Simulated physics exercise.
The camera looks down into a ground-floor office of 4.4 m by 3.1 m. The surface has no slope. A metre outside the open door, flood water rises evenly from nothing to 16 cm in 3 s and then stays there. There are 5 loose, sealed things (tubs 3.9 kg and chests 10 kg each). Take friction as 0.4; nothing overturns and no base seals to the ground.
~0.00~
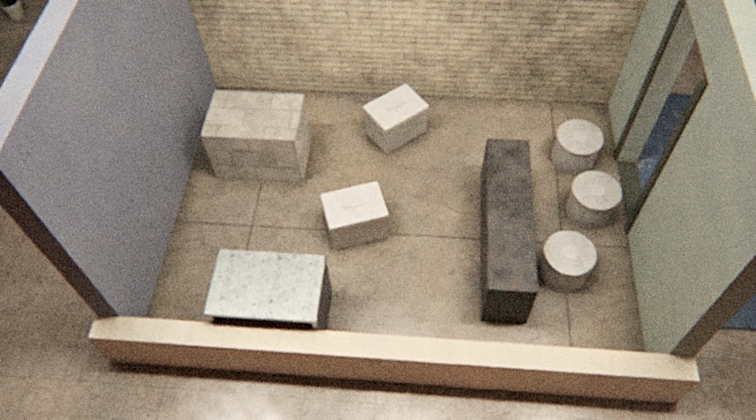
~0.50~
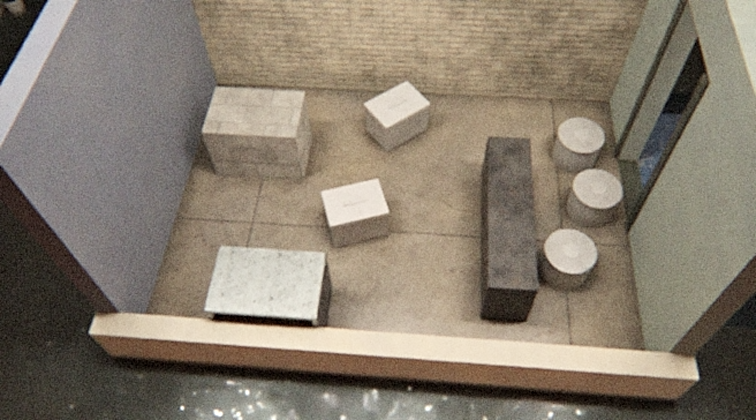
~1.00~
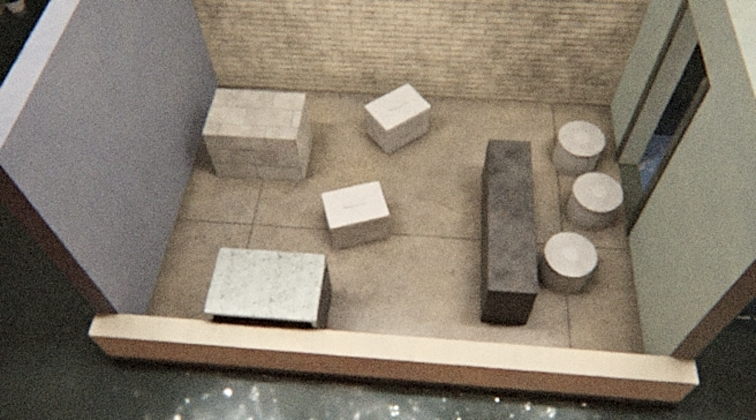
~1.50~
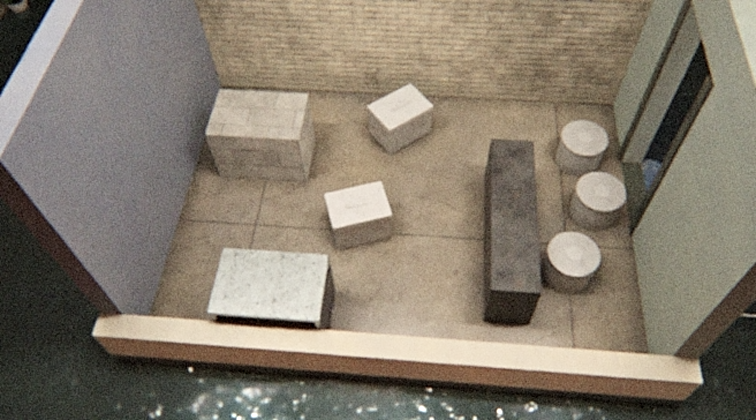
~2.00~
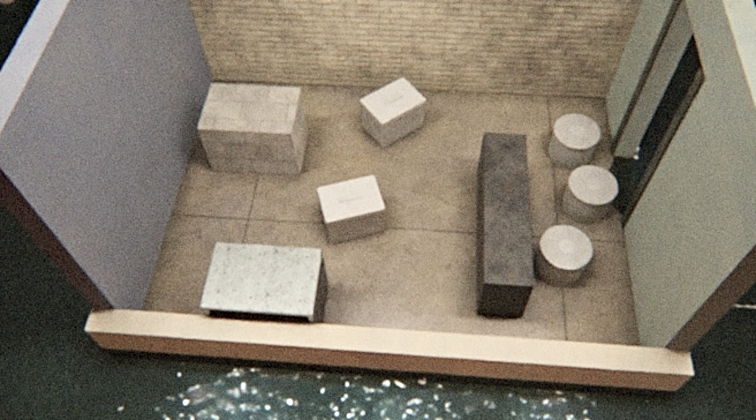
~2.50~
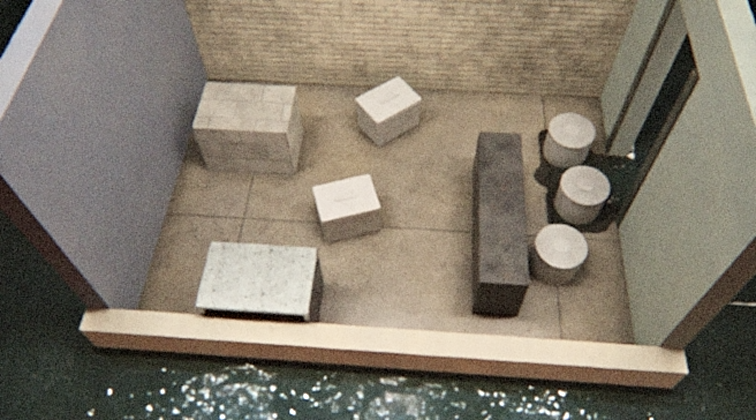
A walled room with pale boxes, a dark block and three round tubs stayed still while dark water surrounded it, then a little came through the doorway on the right around the tubs.
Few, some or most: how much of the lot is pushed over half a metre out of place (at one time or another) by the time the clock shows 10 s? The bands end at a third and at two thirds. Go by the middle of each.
That comes to at least two thirds.
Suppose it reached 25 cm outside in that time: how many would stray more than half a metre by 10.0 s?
In that case 5 of them.
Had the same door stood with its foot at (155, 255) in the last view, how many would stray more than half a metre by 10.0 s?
Then 1.
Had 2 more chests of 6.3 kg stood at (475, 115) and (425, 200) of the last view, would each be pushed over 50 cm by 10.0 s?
In that order: Over, under.
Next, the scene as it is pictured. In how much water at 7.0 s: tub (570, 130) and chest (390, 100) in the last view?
Roughly 4 and 3 cm.
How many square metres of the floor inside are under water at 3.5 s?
About 2.5 m2.
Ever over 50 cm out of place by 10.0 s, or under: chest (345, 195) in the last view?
Answer: Under.
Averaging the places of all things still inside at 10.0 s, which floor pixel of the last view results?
Near (468, 217).
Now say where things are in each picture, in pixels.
In the first frame, a tub at (597, 190) rests on the ground; a tub at (570, 253) rests on the ground; 0.0 m2 under water; 0 of 5 have shifted.
In the second frame, a tub at (598, 188), on the bottom; a tub at (571, 251) rests on the ground; water covers 0.0 m2; 0 of 5 have shifted.
In the third frame, a tub at (598, 192) rests on the ground; a tub at (571, 254) rests on the ground; water covers 0.0 m2; 0 of 5 have shifted.
In the fourth frame, a tub at (601, 191), on the bottom; a tub at (574, 254) rests on the ground; water covers 0.0 m2; 0 of 5 have shifted.
In the fifth frame, a tub at (593, 185) rests on the ground; a tub at (566, 247) rests on the ground; 0.0 m2 under water; 0 of 5 have shifted.
In the sixth frame, a tub at (586, 185) rests on the ground, 4 cm from its start; a tub at (561, 246), on the bottom; 0.3 m2 under water; 0 of 5 have shifted.
After 3.5 s 2 of 5 are over 50 cm from their spots; 1 afloat.
After 4.5 s 3 of 5 are over 50 cm from their spots; 1 afloat.
After 7.0 s 1 of 5 are over 50 cm from their spots; 3 afloat.
After 10.0 s 2 of 5 are over 50 cm from their spots, and 4 have been at some point; 3 afloat.
